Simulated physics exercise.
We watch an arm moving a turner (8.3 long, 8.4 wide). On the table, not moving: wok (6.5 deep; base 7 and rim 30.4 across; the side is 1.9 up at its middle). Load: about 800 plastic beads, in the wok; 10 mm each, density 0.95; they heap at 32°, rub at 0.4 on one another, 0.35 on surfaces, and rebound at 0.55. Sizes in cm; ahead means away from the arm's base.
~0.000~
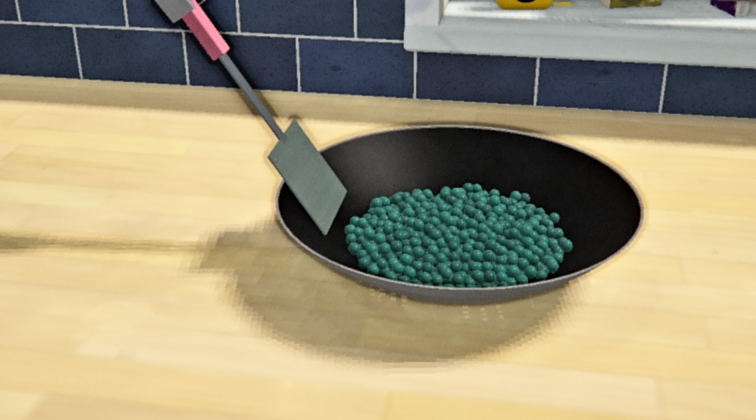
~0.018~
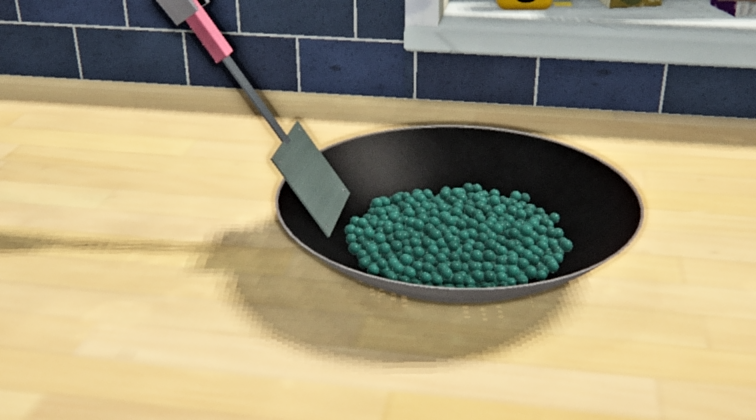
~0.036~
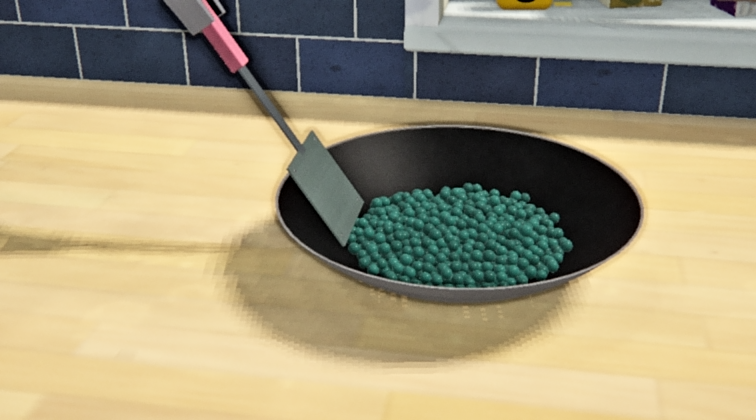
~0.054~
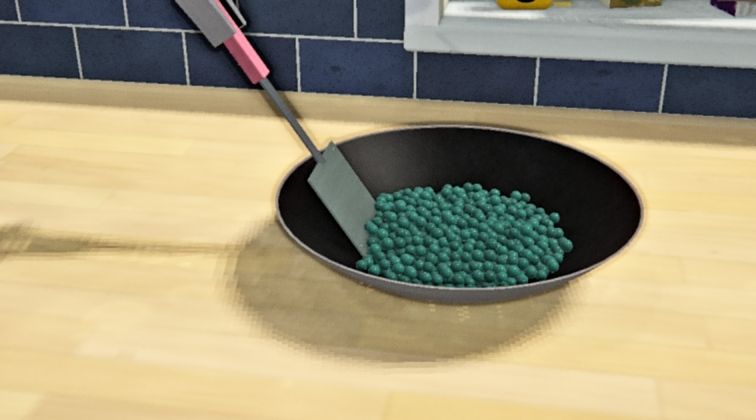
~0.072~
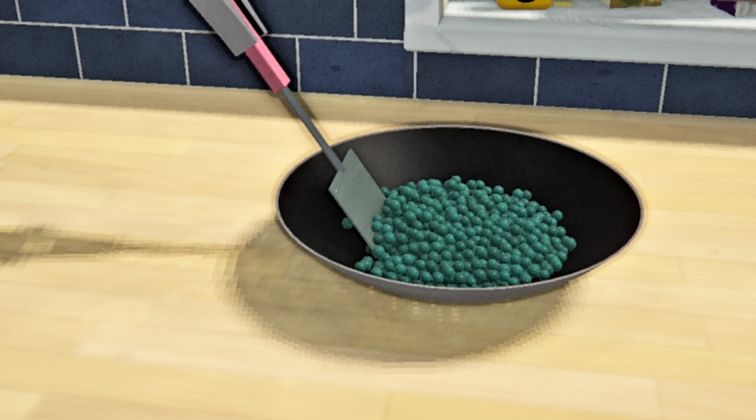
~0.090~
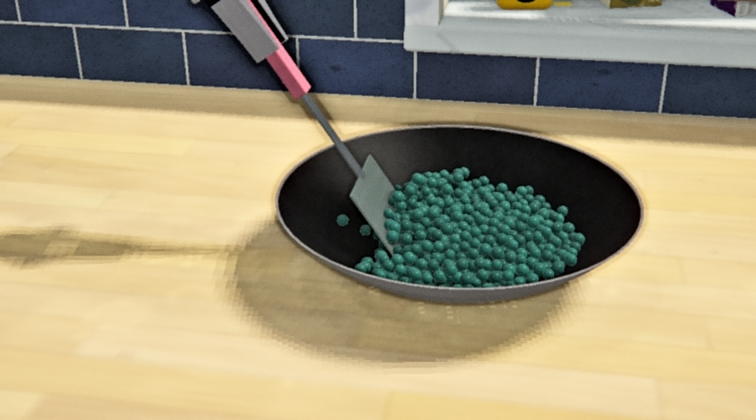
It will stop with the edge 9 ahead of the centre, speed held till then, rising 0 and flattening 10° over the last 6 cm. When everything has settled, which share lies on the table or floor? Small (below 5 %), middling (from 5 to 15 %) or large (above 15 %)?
A large share, above 15 %, ends on the table or floor.
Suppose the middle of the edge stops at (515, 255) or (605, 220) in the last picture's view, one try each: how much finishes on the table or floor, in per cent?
About 0 and 45 per cent.
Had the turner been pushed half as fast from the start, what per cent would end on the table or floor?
It would be near 5 per cent.
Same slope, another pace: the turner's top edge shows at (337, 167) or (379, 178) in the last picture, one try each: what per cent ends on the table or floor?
About 15 and 35 per cent.
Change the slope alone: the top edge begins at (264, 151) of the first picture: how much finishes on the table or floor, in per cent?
About 20 per cent.
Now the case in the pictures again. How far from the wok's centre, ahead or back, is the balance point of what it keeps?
Roughly 5.0 cm ahead.
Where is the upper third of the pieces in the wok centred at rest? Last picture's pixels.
At about (580, 221).
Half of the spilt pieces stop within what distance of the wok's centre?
Some 28 cm.
After 0.13 s, sloping 56°, highest piece 9 above the table; 800 in the wok.
After 0.18 s, sloping 53°, highest piece 9 above the table; 800 in the wok.
After 0.40 s, sloping 46°, highest piece 8 above the table; 614 in the wok, 124 on the table or floor, 62 on the blade or in flight.
After 1.45 s, sloping 46°, highest piece 7 above the table; 613 in the wok, 187 on the table or floor.
At rest, 613 in the wok, 187 on the table or floor. That is 23 % on the table or floor.
